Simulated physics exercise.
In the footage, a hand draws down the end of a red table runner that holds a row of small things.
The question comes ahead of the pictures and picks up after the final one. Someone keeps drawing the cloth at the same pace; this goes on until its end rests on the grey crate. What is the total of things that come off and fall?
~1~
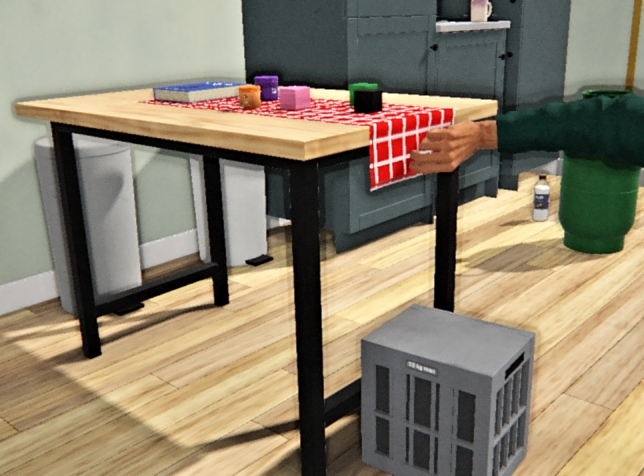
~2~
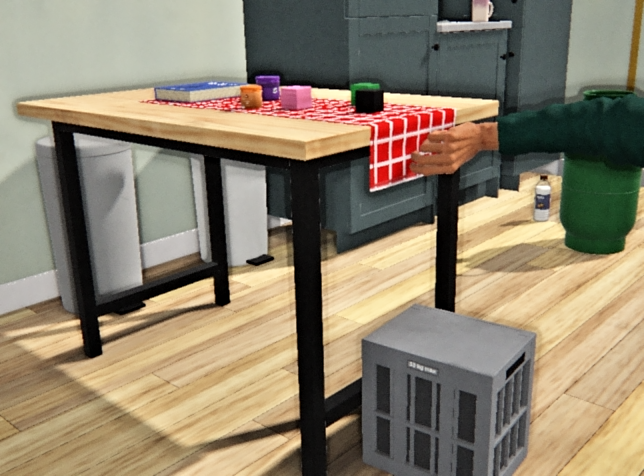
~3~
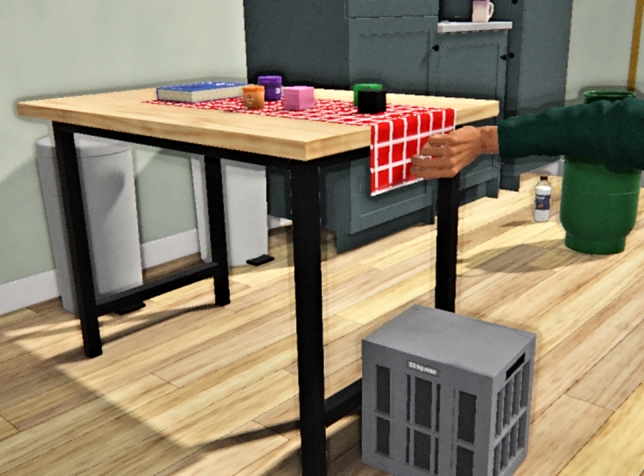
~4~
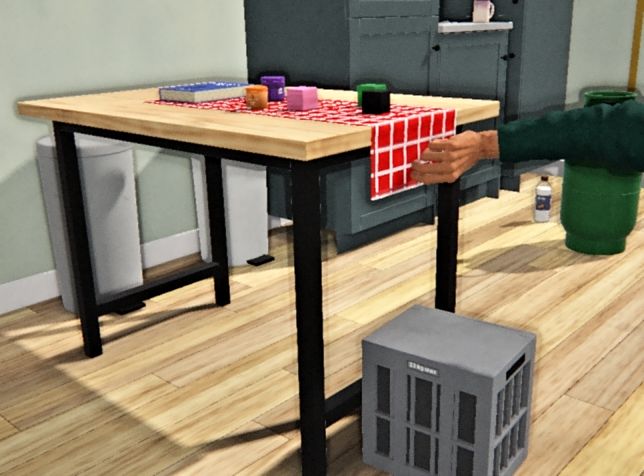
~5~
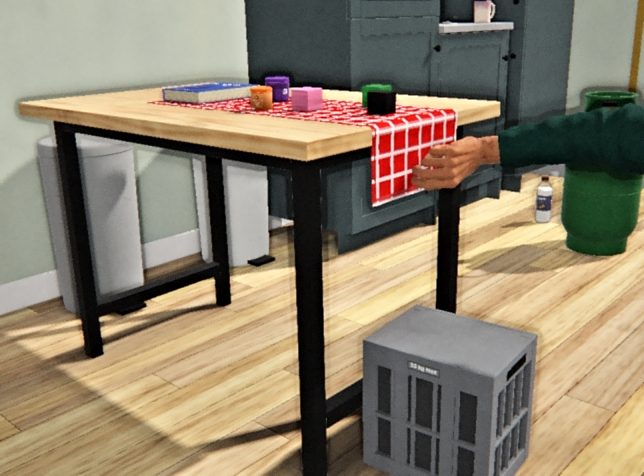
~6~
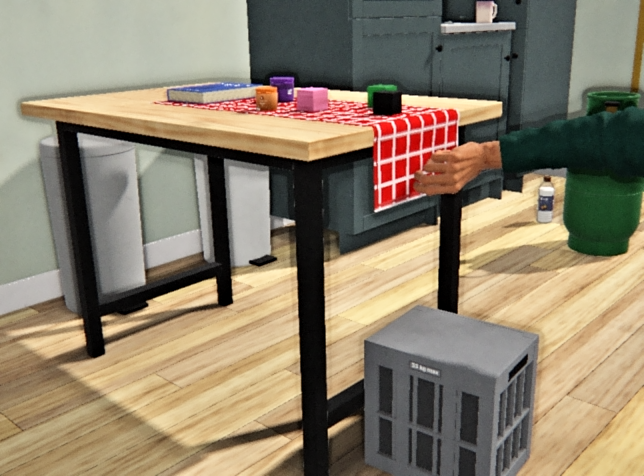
The total is three.
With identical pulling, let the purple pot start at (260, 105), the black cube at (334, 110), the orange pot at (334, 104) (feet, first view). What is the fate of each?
Well, the purple pot is safe, the black cube is dislodged, and the orange pot is dislodged.
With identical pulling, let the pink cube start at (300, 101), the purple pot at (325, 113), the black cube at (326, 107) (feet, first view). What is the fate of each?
I reckon the pink cube hangs on, the purple pot takes a fall and the black cube takes a fall.
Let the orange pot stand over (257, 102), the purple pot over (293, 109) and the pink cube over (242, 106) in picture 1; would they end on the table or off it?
The orange pot is still on top, the purple pot is off the top and the pink cube is still on top.
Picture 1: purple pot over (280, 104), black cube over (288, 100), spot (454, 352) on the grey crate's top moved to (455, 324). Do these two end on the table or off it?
Purple pot: Safe; black cube: Safe.
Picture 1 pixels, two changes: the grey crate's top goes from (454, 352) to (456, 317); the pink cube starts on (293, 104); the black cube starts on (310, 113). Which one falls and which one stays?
Result - the pink cube stays put, and the black cube comes off.
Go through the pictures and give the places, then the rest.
Hem (370, 191); black cube (368, 90); green cube (363, 84); pink cube (295, 88); orange pot (249, 87); purple pot (266, 77); top of the crate (454, 352), in the first picture.
Hem (370, 191); black cube (370, 90), in the second picture.
Hem (372, 195); green cube (368, 85), in the third picture.
Hem (372, 200); pink cube (302, 88); top of the crate (455, 353), in the fourth picture.
Hem (373, 206); orange pot (261, 88), in the fifth picture.
Hem (375, 212); black cube (388, 91); green cube (382, 86); pink cube (312, 89); orange pot (266, 88); purple pot (282, 78), in the sixth picture.
Early on, hem near (419, 263); black cube gone.
Midway, hem on the crate; black cube, green cube and pink cube gone.
Finally, hem on the crate; black cube, green cube and pink cube gone. The count of fallen things is three.
